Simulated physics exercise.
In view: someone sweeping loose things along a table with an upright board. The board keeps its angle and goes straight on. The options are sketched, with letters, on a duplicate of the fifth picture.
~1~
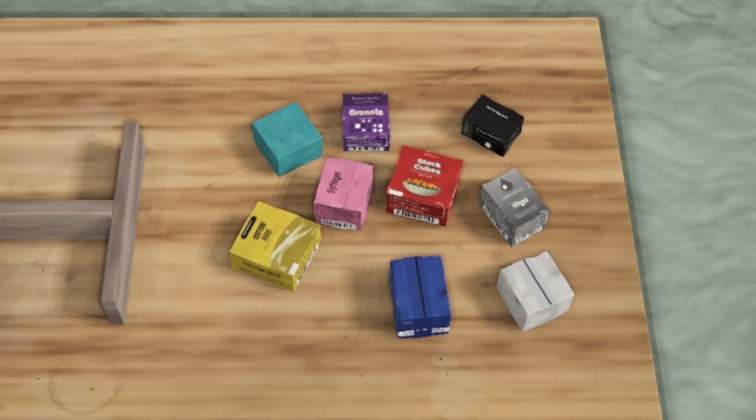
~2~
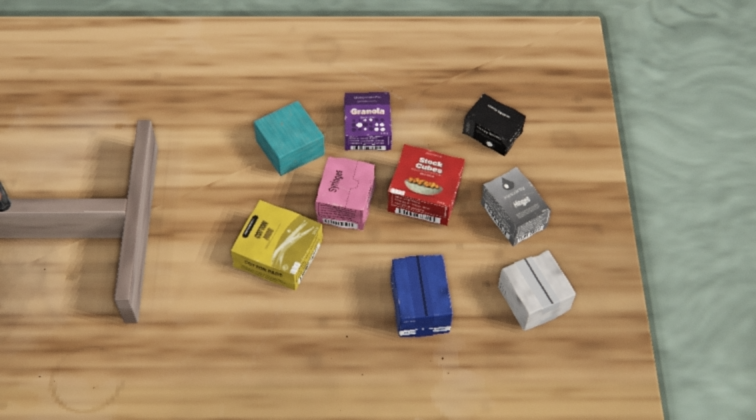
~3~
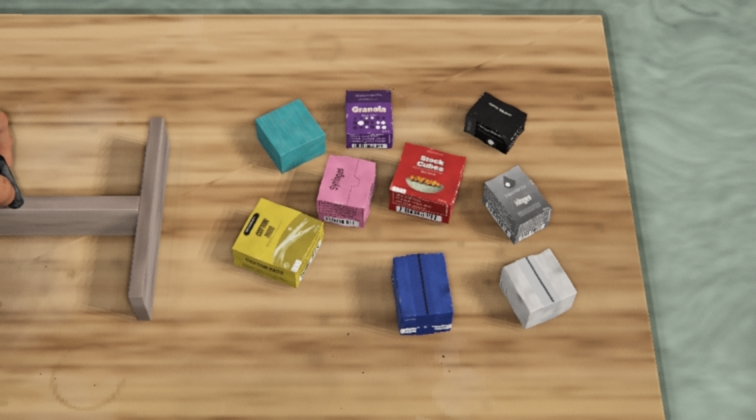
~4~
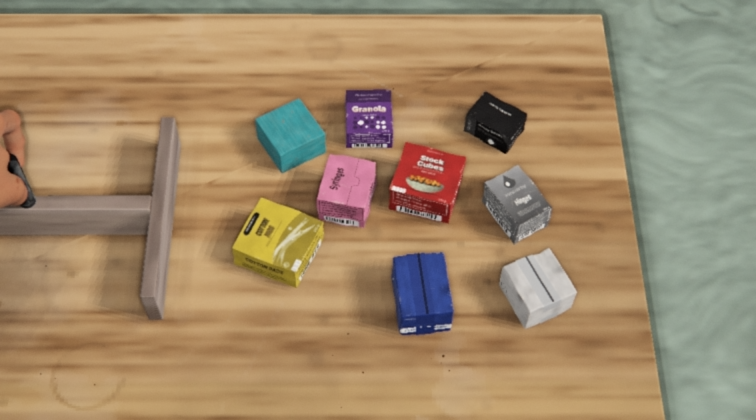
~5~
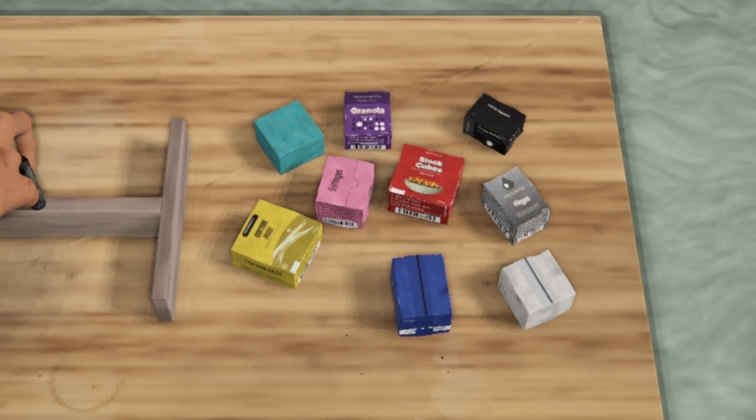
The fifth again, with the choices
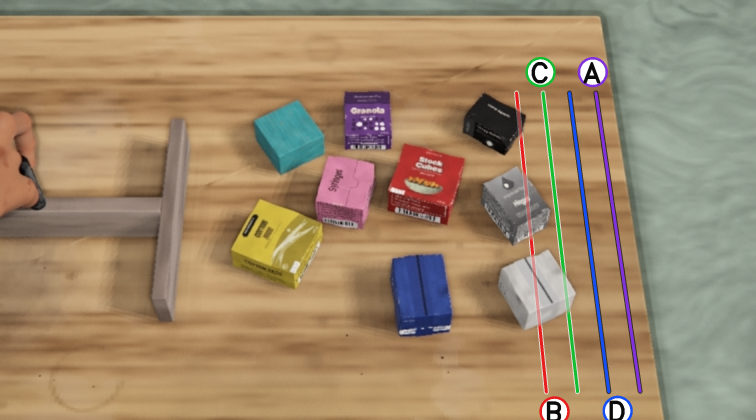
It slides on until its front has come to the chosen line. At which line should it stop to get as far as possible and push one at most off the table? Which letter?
At B, and not beyond.
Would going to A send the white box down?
Yes.
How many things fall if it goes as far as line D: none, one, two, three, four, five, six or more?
In all, three.
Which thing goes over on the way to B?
It is the grey box.
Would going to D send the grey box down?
Yes.
On the marked copy, A at (616, 230); B at (530, 230); C at (559, 230); D at (588, 230).
Taking B. A third of the way, board (299, 203); purple packet (381, 117); turquoise block (335, 133).
Two thirds of the way, board (431, 203); grey box (571, 209); purple packet (436, 80).
When it is over, board (530, 203); grey box over the edge; red packet (610, 183); one fallen.
As for the rest, A drops six; C drops three; D drops three.
